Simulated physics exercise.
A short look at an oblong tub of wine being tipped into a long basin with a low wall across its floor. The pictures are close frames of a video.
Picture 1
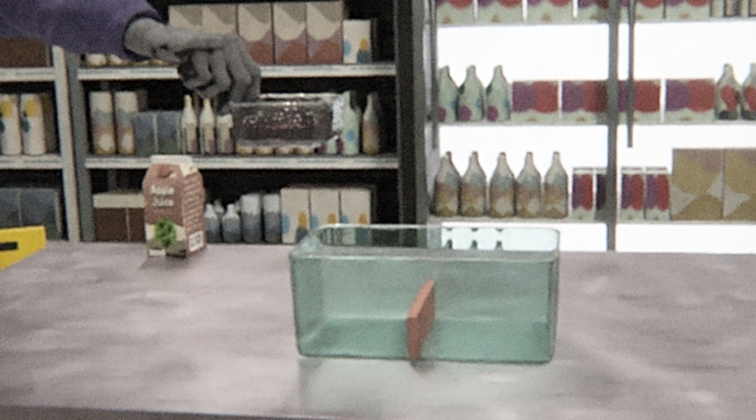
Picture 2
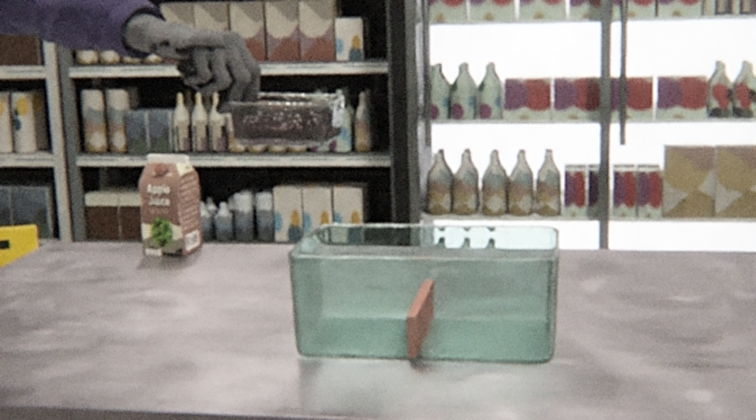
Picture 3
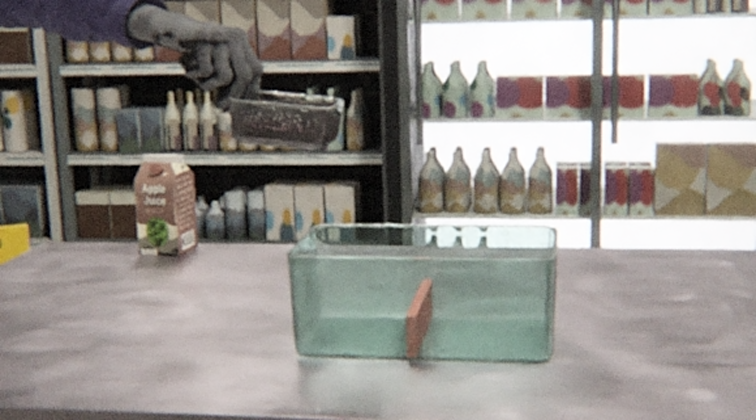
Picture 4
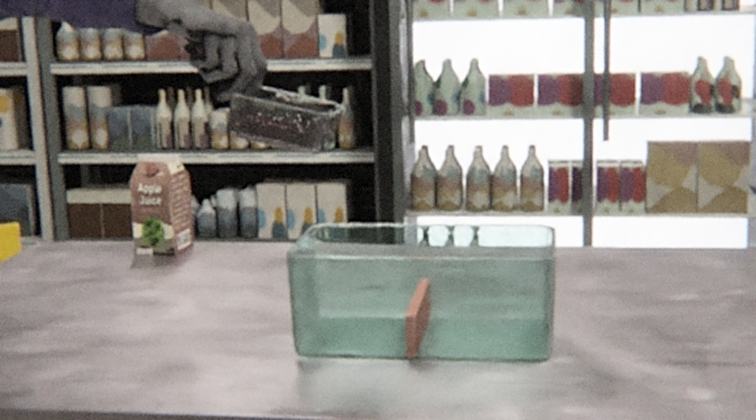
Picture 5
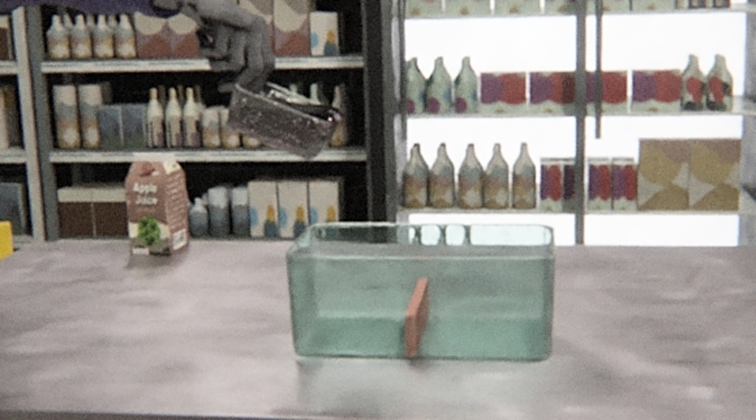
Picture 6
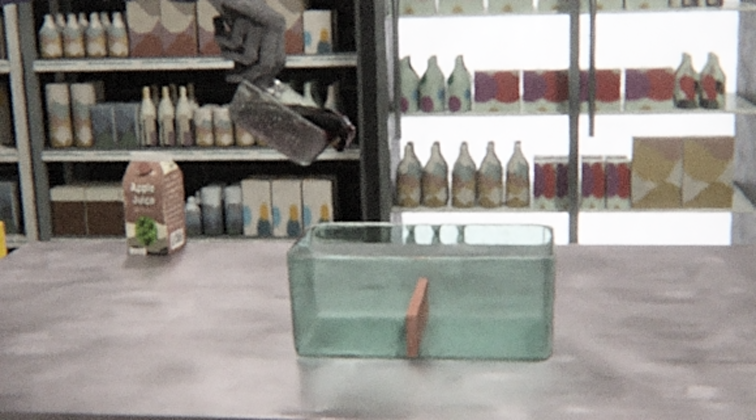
In a shop with stocked shelves and a brightly lit display behind a grey counter, the view is level from the front and drifts slightly rightward. A pale green glass basin with a low reddish wall inside stands near a brown apple juice carton at left, while a grey hand in a purple sleeve holds a small clear tub of dark liquid above. The hand tilts the tub steadily down to the right, and the liquid shifts toward its lower rim.
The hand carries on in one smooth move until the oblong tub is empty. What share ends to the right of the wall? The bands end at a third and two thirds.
The share right of the wall is under a third.
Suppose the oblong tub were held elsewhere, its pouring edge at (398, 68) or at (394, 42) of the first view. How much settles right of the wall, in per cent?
In turn 85 and 80 in a hundred.
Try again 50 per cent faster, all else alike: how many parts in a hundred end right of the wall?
It comes to 5 per cent or so.
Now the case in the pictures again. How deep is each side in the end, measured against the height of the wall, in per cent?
Some 40 per cent left and 0 right.
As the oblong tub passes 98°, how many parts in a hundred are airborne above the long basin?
Near 25 %.
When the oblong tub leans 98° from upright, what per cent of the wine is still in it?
It comes to 5 per cent or so.
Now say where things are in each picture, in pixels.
It leans 0°; its right rim is at (338, 101); the wine meets the walls at (243, 107) and (337, 105); the long basin's rim runs from (304, 242) to (558, 245); the wall's top is at (422, 299), in the first frame.
It leans 1°; its right rim is at (338, 102); the wine meets the walls at (242, 105) and (336, 106), in the second frame.
It leans 6°; its right rim is at (337, 106); the wine meets the walls at (242, 104) and (336, 107), in the third frame.
It leans 13°; its right rim is at (337, 112); the wine meets the walls at (241, 104) and (337, 108), in the fourth frame.
It leans 23°; its right rim is at (337, 121); the wine meets the walls at (240, 105) and (337, 114); 4 per cent is over the edge, in the fifth frame.
It leans 34°; its right rim is at (336, 132); the wine meets the walls at (239, 104) and (331, 120); 13 per cent is over the edge, in the sixth frame.
A moment on, the tilt is 98° and 7 per cent is still to pour, 65 is left of the wall and 0 right of it.
Next, the tilt is 117° and 0 per cent is still to pour, 93 is left of the wall and 3 right of it.
Then the tilt is 117° and 0 per cent is still to pour, 95 is left of the wall and 4 right of it.
Later the tilt is 117° and 0 per cent is still to pour, 95 is left of the wall and 4 right of it.
In the end 95 per cent lies left of the wall, 4 right of it and 2 outside.
